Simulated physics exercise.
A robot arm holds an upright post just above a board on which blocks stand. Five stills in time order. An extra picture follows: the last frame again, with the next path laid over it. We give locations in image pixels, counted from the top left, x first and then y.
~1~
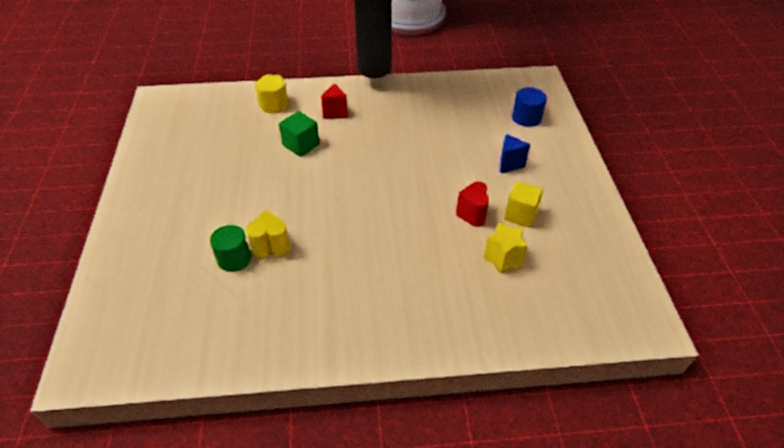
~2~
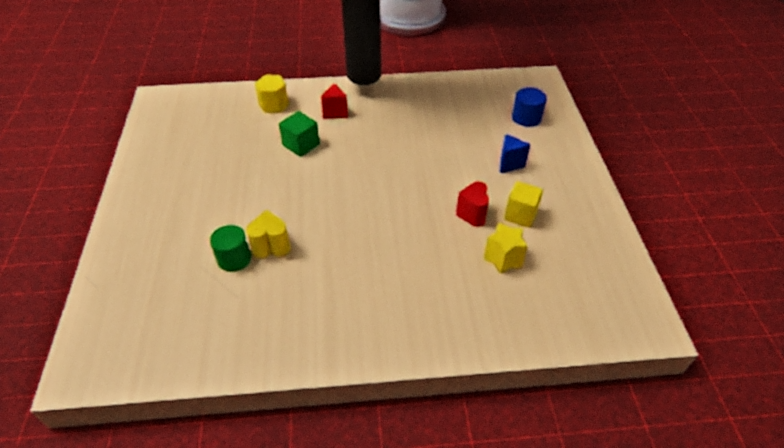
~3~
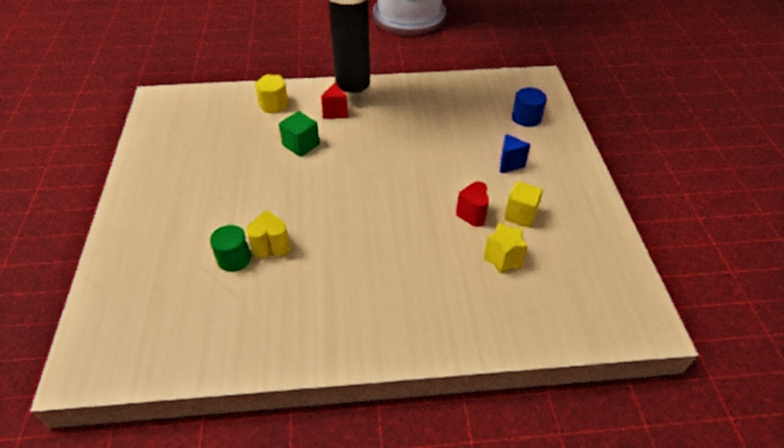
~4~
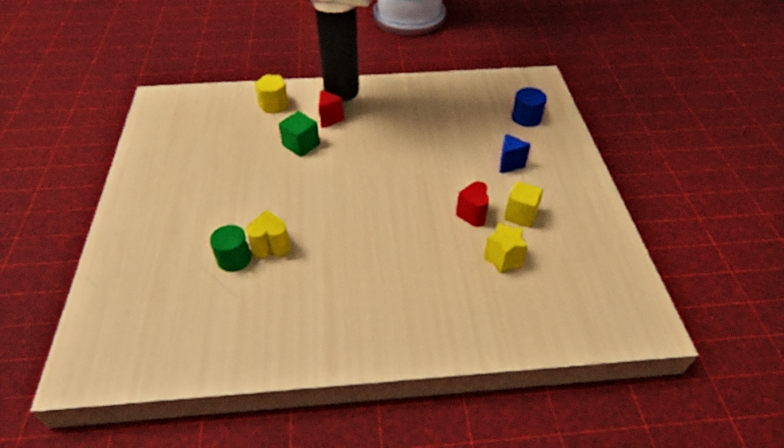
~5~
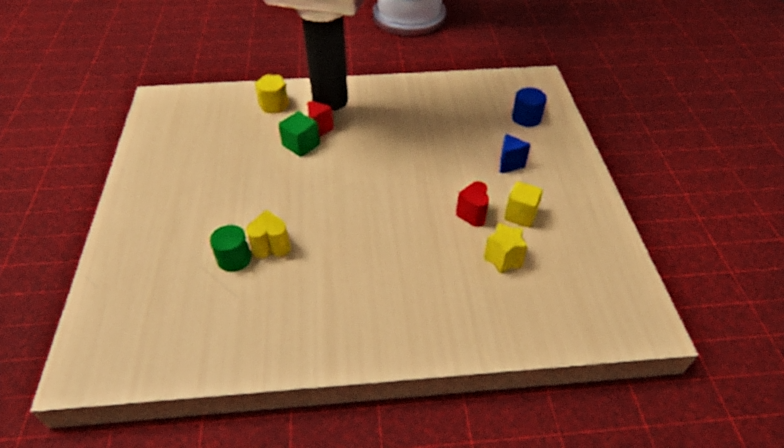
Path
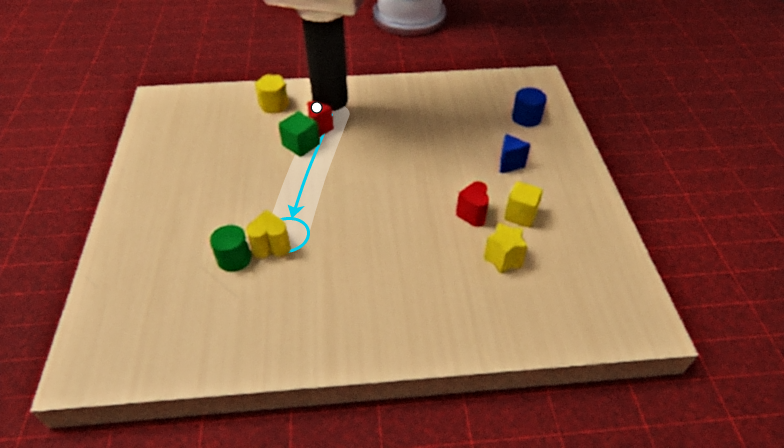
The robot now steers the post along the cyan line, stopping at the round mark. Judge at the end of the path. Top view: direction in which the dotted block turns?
From overhead, clockwise.
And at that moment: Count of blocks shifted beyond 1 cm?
By the end, three or more blocks will have moved.
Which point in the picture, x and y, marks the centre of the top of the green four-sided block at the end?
Around (274, 138).
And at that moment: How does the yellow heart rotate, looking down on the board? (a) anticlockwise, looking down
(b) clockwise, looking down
Choice a: Anticlockwise, looking down.
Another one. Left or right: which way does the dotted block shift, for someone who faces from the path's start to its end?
Moves right.
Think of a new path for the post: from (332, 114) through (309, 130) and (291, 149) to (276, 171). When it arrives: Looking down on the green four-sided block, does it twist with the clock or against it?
It goes round the way clock hands do.
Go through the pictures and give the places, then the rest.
In the first picture, post's lower end at (375, 69); green cylinder at (227, 236); yellow heart at (266, 225); green four-sided block at (298, 122); red triangular piece at (334, 91).
In the second picture, post at (364, 76); blocks still.
In the third picture, post at (353, 83); blocks still.
In the fourth picture, post at (342, 91); red triangular piece at (327, 97).
In the fifth picture, post at (330, 100); green cylinder at (227, 236); yellow heart at (266, 225); green four-sided block at (298, 122); red triangular piece at (317, 107).
Drawn move, from (332, 114) directly to (287, 235); the dot is on the red triangular piece.
The first path, step by step. One third of the way, post at (315, 135); green four-sided block at (275, 137), turned 55° clockwise; red triangular piece at (297, 144), turned 20° clockwise.
Two thirds of the way, post at (299, 175); green four-sided block at (274, 138), turned 60° clockwise; red triangular piece at (276, 185), turned 25° clockwise.
At the end, post at (284, 221); green cylinder still; yellow heart at (257, 238), turned 30° anticlockwise; green four-sided block at (274, 138), turned 60° clockwise; red triangular piece at (248, 215), turned 65° clockwise.
